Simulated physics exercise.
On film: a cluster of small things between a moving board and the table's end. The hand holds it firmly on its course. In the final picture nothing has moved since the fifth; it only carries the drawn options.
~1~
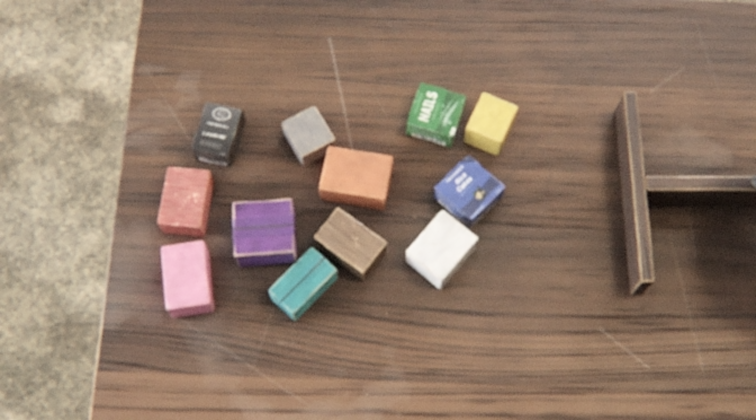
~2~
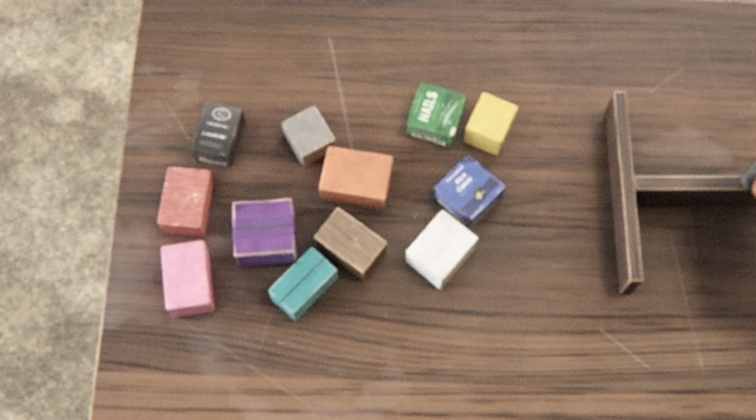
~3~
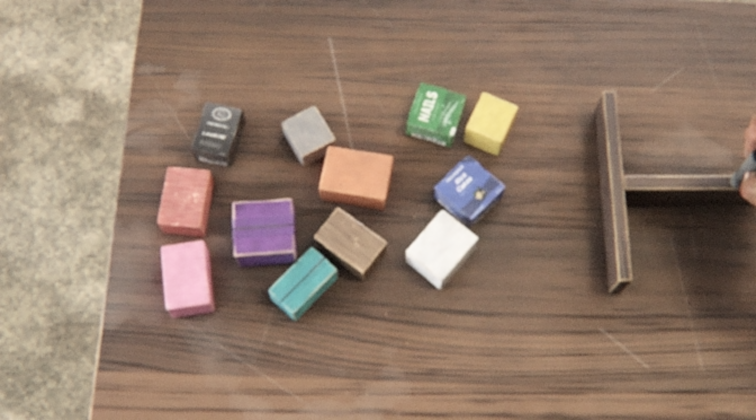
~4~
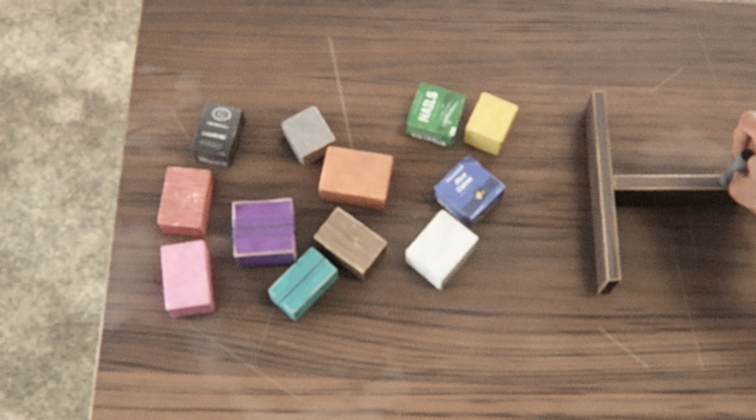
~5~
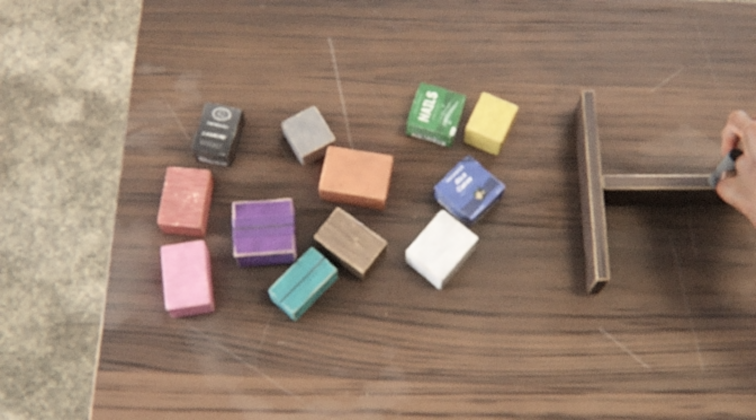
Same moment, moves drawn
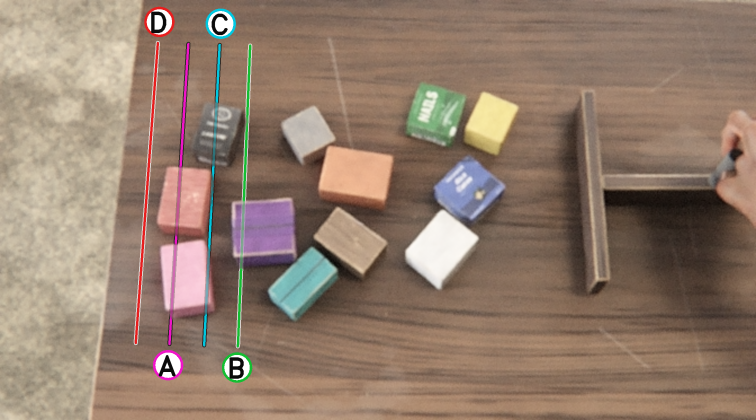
The clip opens on a cluster of small coloured boxes and blocks lying on a wooden table, with a T-shaped board to their right. The board slides slowly left toward the cluster, and a hand gripping its handle comes into view at the right edge, while the boxes and blocks stay still.
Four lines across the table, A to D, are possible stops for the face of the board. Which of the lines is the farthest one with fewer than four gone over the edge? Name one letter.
At B, and not beyond.
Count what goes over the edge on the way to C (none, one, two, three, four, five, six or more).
Four.
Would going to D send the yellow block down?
No.
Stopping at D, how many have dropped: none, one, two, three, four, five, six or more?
By then, six or more.
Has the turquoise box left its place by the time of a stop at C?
By then, yes.
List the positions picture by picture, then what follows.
Black packet (219, 135); purple box (265, 233); blue box (469, 193), in the first picture.
Board (628, 183); grey block (309, 136), in the second picture.
Board (617, 183); orange block (356, 178), in the third picture.
Board (606, 182); green box (436, 115), in the fourth picture.
Board (596, 182); red block (186, 202); pink block (188, 280); brown block (351, 245), in the fifth picture.
On the copy, A at (179, 186); B at (244, 188); C at (212, 187); D at (147, 185).
On B. First, board (469, 178); green box (394, 122); yellow block (439, 132).
Then, board (344, 174); red block (160, 194); pink block (170, 282).
Finally, board (245, 171); red block over the edge; black packet over the edge; three fallen.
By contrast, A drops seven; C drops four; D drops eight.
